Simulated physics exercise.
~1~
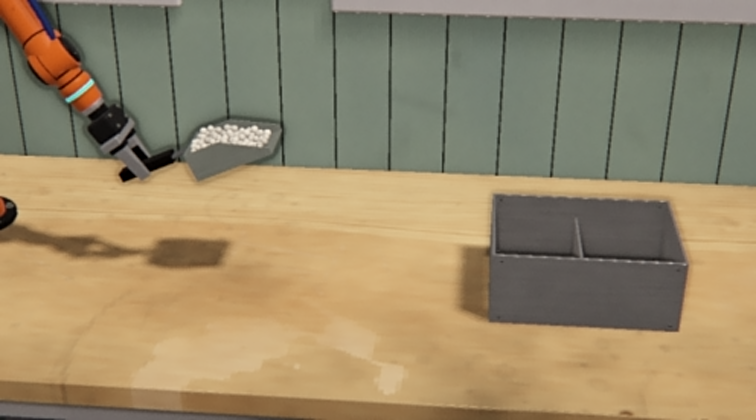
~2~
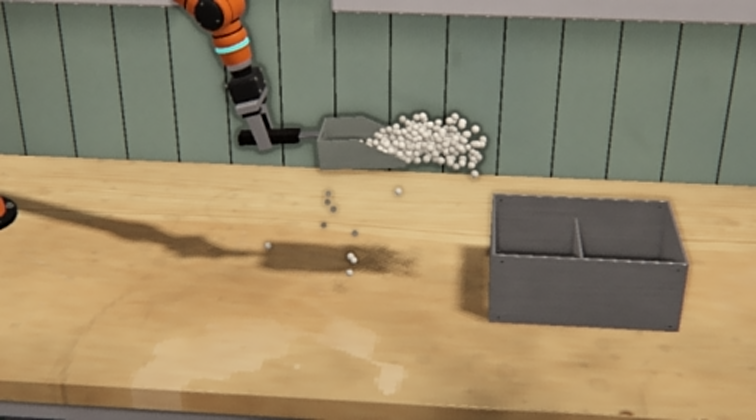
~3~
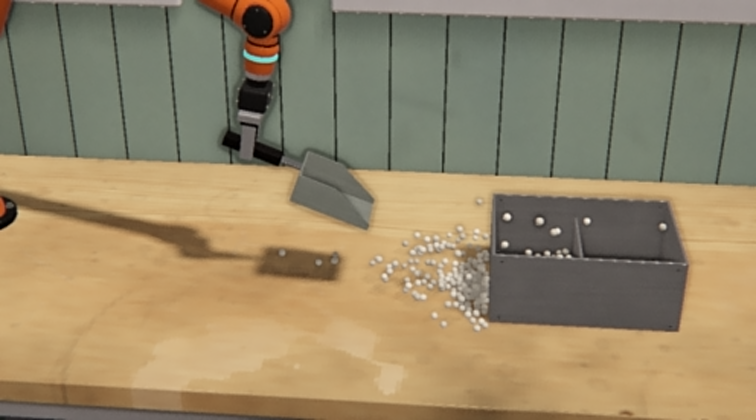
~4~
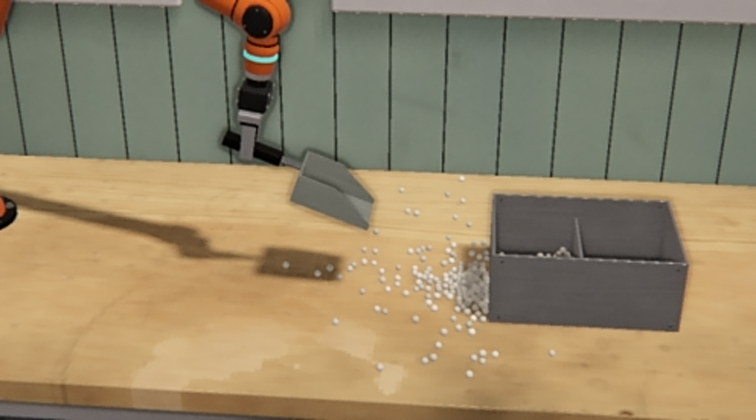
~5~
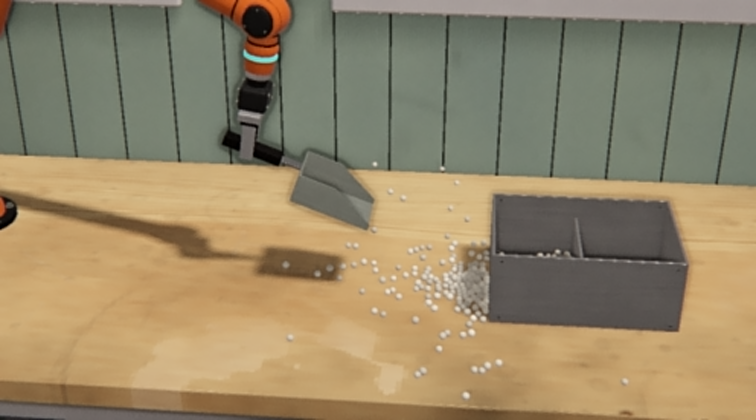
An orange robot arm at the upper left holds a grey scoop heaped with white beads above a pale wooden table, seen from the front and slightly above. Behind it is a green plank wall, and an open grey box with a divider stands at the right. The arm swings the scoop rightward, and the beads fly off its front in a thick cluster while a few drop below. The scoop tips steeply downward, empty. Many beads land in a pile against the box's left side, while others enter the box, mostly its left part. Stray beads spread over the table as the arm stays still.
